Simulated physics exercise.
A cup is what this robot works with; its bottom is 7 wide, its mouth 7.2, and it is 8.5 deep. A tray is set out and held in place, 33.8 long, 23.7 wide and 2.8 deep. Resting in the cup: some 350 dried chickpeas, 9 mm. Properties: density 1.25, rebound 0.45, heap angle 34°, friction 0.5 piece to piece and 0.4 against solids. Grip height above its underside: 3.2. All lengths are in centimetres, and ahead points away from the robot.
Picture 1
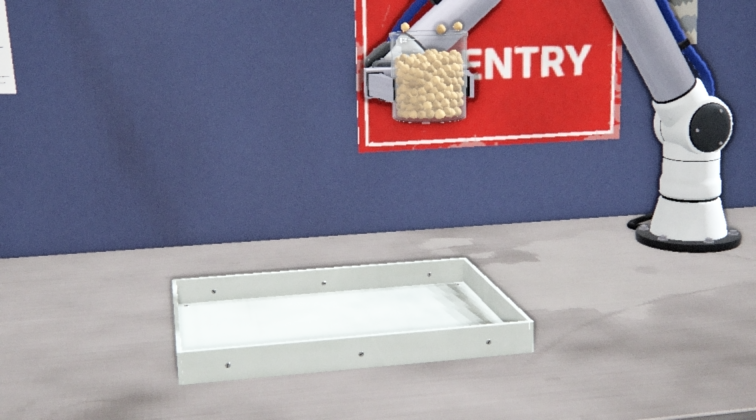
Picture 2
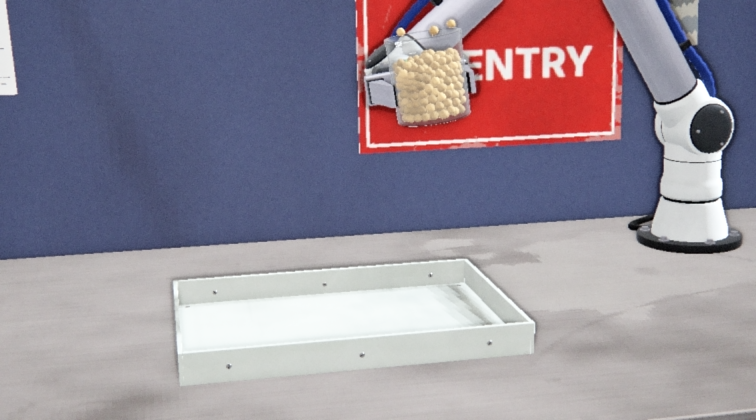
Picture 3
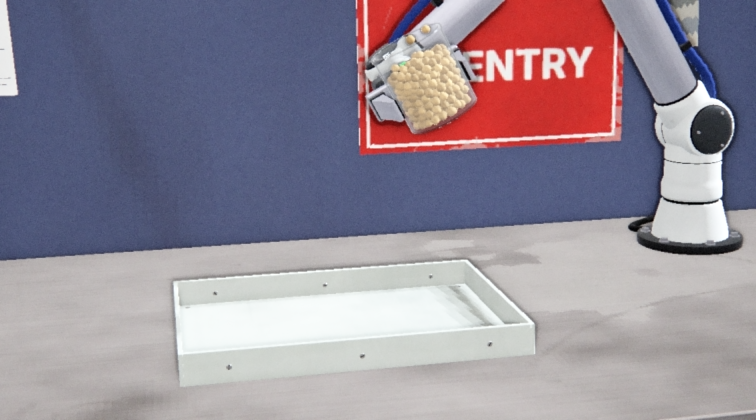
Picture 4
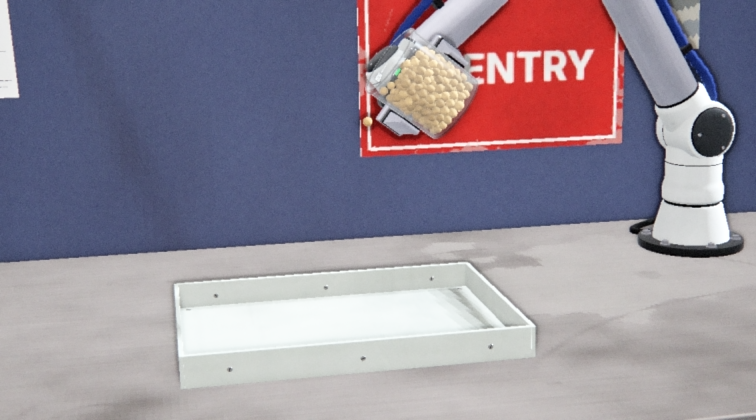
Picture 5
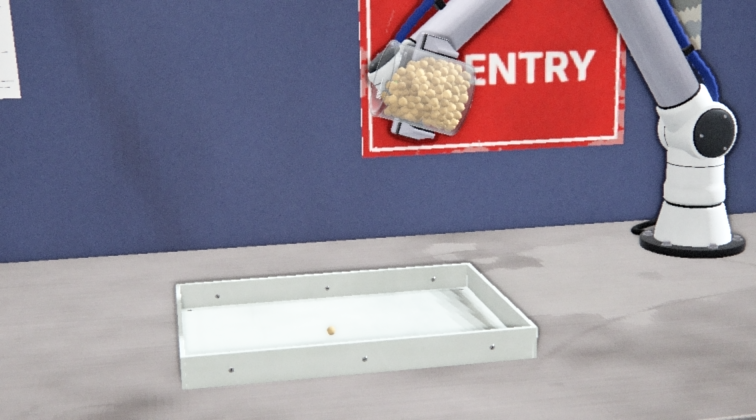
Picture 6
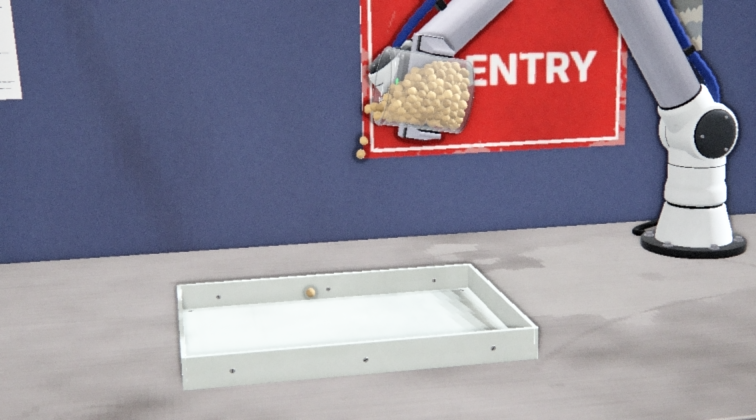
Above a white tray, a robot arm tilts a cup of chickpeas, dropping a few.
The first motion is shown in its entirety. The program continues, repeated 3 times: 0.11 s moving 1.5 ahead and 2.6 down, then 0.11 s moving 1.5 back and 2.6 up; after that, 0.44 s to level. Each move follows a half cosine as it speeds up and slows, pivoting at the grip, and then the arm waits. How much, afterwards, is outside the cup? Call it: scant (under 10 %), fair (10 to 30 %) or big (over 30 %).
Fair; 10 to 30 %.
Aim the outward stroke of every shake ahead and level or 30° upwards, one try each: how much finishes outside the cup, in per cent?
Roughly 60 per cent, then 70 per cent.
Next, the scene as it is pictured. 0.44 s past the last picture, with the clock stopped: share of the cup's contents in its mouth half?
I'd guess about 40 percent of it.
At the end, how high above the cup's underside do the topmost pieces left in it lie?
Around 7.5 cm up.
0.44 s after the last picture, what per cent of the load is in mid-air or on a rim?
Estimated fraction: Near 2 %.
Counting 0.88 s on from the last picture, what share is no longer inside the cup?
I'd put it at some 15 percent up to then.
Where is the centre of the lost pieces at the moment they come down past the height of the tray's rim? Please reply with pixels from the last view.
Around (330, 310).
Then, 0.44 s later, tilted 80° forward, highest piece 28 above the table; 317 in the cup, 23 in the tray, 6 in flight or on a rim.
Then, 0.88 s later, tilted 40° forward, highest piece 28 above the table; 298 in the cup, 46 in the tray, 2 in flight or on a rim.
Then, 1.30 s later, level, highest piece 30 above the table; 298 in the cup, 48 in the tray.
Then, 2.35 s later, level, highest piece 30 above the table; 298 in the cup, 48 in the tray.
At rest, 298 in the cup, 48 in the tray. That is 14 % outside the cup.
